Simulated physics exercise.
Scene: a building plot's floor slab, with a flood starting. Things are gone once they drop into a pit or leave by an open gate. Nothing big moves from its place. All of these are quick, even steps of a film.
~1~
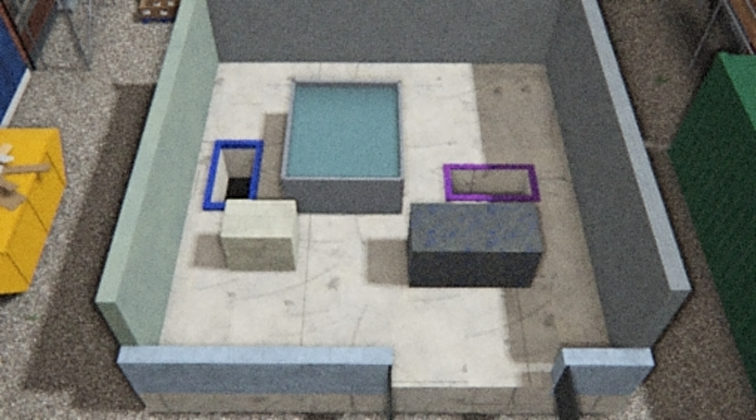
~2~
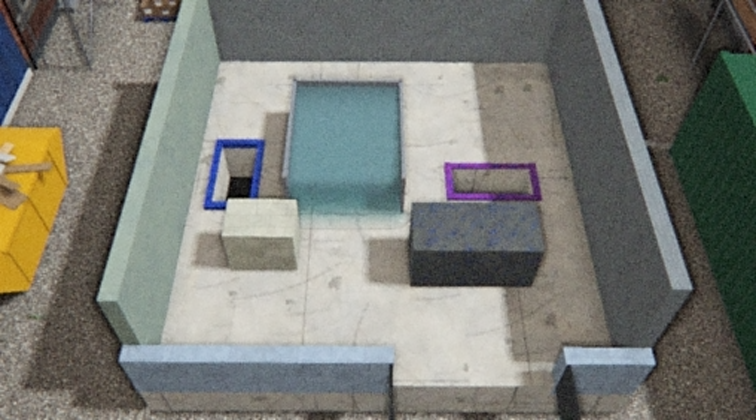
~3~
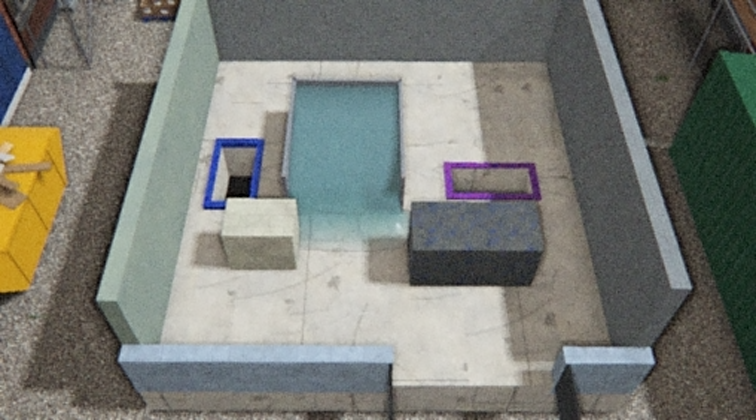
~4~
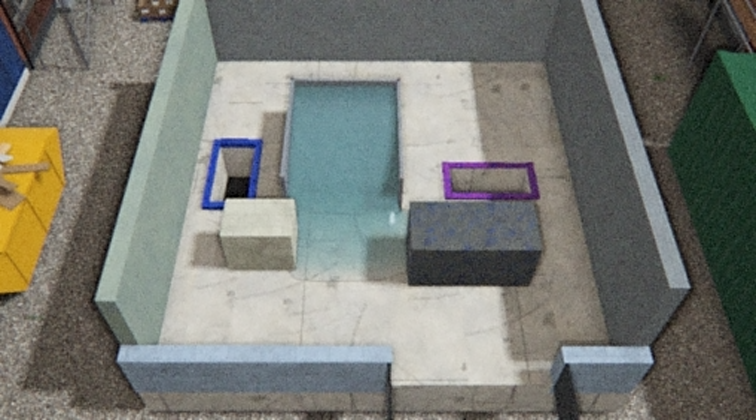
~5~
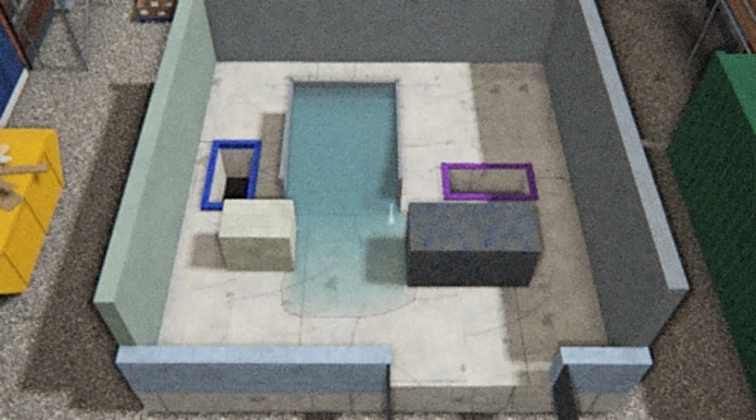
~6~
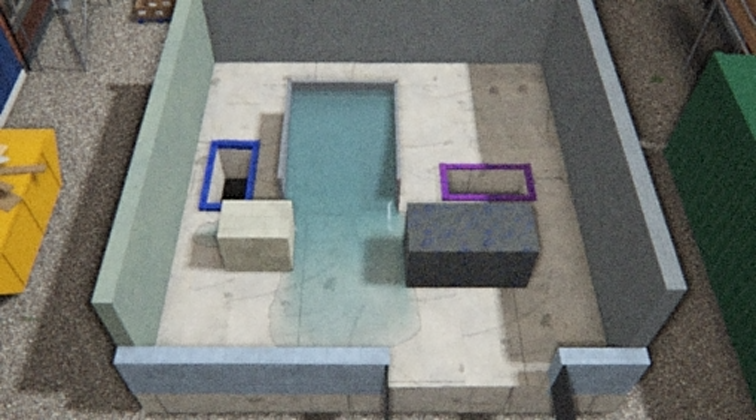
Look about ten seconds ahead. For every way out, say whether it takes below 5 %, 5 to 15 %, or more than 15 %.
One by one: Gate: Upwards of fifteen per cent. Purple pit: Short of a twentieth. Blue pit: A twentieth to fifteen per cent.
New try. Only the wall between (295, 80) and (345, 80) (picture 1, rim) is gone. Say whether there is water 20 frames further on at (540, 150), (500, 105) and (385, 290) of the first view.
Well, the first is hit by the spill, the next hit by the spill, the last missed by the spill.
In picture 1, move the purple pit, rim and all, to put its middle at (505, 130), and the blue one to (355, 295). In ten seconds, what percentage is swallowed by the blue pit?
The blue pit takes 25 per cent.
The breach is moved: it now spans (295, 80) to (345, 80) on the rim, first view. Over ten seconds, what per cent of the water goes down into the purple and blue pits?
Purple about 4 %, blue about 12 %.
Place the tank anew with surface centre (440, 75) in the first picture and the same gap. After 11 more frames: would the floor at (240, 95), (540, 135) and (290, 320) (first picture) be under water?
Looking at all three, I'd call them bone dry, bone dry, swamped.
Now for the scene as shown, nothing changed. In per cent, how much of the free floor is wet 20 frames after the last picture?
55 %, roughly.
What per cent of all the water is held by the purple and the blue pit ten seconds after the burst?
I'd put them at roughly 0 and 8 per cent respectively.
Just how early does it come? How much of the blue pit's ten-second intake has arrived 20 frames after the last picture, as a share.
Near 10 in a hundred.
A moment on, water covers 30 % of the floor; the gate 2 %, the purple pit 0 %, the blue pit 0 %.
Next, water covers 40 % of the floor; the gate 7 %, the purple pit 0 %, the blue pit 0 %.
Then, water covers 55 % of the floor; the gate 16 %, the purple pit 0 %, the blue pit 1 %.
Later, water covers 70 % of the floor; the gate 23 %, the purple pit 0 %, the blue pit 7 %.
In the end, water covers 95 % of the floor; the gate 29 %, the purple pit 1 %, the blue pit 8 %.
